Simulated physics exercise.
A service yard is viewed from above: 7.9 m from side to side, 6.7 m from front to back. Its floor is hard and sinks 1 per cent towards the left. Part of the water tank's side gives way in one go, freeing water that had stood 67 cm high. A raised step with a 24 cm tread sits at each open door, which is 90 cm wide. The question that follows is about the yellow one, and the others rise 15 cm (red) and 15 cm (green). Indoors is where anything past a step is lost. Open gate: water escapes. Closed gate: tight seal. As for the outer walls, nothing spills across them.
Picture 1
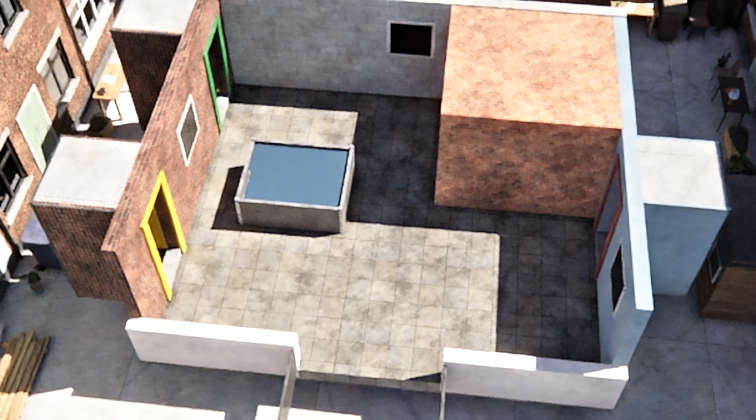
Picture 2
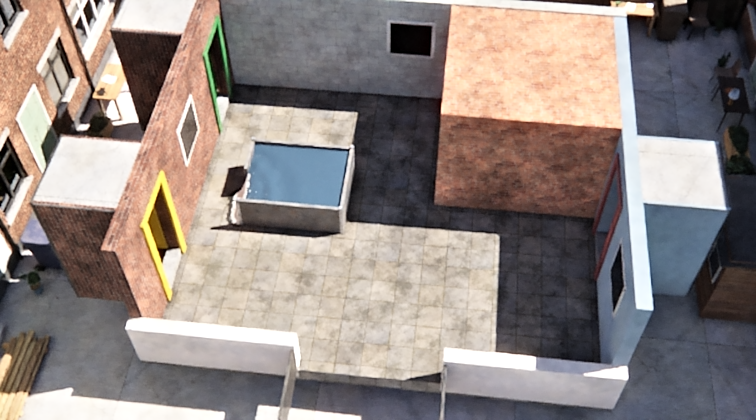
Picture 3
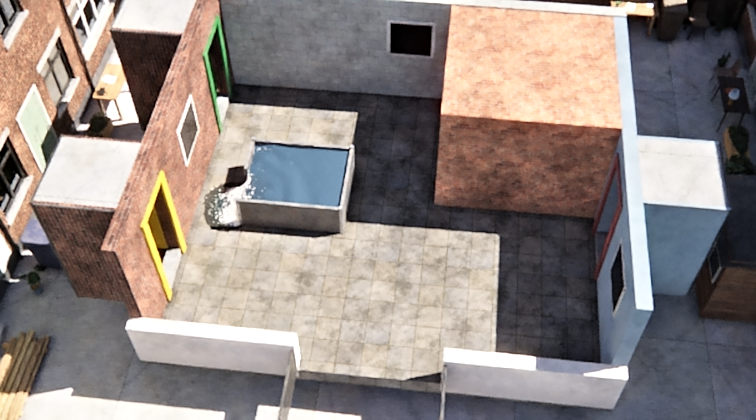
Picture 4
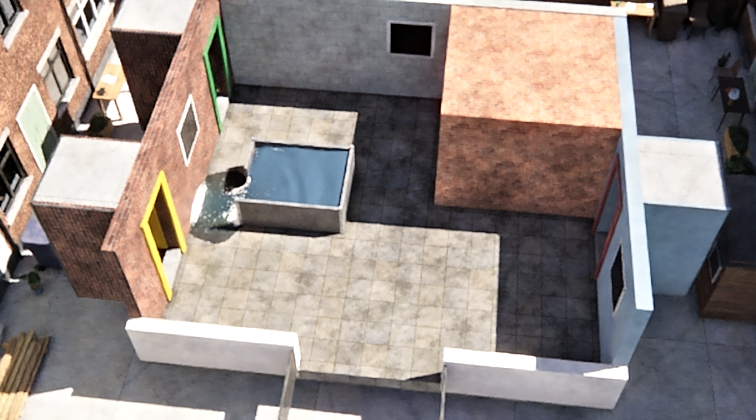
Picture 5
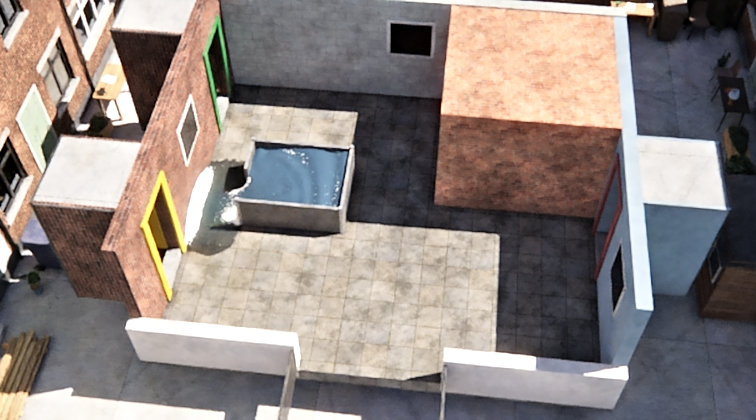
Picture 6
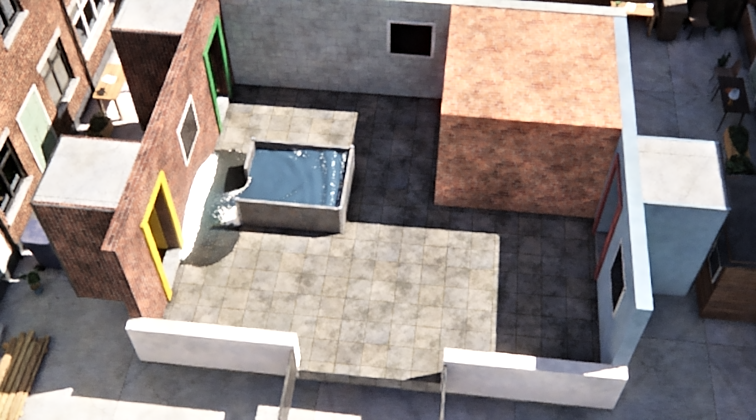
At the start, a walled yard seen from above holds a still, full water tank, with the yellow doorway on the left dry. Part of the tank's left side breaks open, and water pours out, spreading across the paving towards the left wall while the tank's surface ripples and drops slightly.
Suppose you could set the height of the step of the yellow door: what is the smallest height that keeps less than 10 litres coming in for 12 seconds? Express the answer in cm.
The smallest such height is close to 9 cm.
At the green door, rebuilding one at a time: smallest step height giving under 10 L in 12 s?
For the green door, about 8.0 cm.
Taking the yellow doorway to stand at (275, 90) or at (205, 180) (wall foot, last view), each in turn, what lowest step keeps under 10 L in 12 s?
You'd want roughly 15 cm there first, then roughly 34 cm.
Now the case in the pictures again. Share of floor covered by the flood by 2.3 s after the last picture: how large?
Wet share: Around 30 %.
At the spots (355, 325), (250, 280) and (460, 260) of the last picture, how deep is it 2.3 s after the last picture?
Roughly 2, 2 and 0 cm, in turn.
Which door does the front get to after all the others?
I'd go with the red door.
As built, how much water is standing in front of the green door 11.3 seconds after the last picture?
Depth: Near 6.5 cm.
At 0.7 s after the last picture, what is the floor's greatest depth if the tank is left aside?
48 cm.
Then, 0.7 s after the last picture water covers 15 % of the floor, deepest (48 cm) near (197, 209); 14 cm at the yellow door, 0 litres in over its 20 cm step.
Then, 2.3 s after the last picture water covers 30 % of the floor, deepest (28 cm) near (197, 209); 10 cm at the yellow door, 0 litres in over its 20 cm step.
Then, 11.3 s after the last picture water covers 100 % of the floor, deepest (8 cm) near (194, 216); 3 cm at the yellow door, 0 litres in over its 20 cm step.
At the yellow door as built, the water peaked near 14 cm, 0.7 s after the last picture.
With a step of 7.5 cm, 18 litres would have come in within the 12 s; with 10.5 cm, 6 litres. So under 10 litres takes about 9 cm.
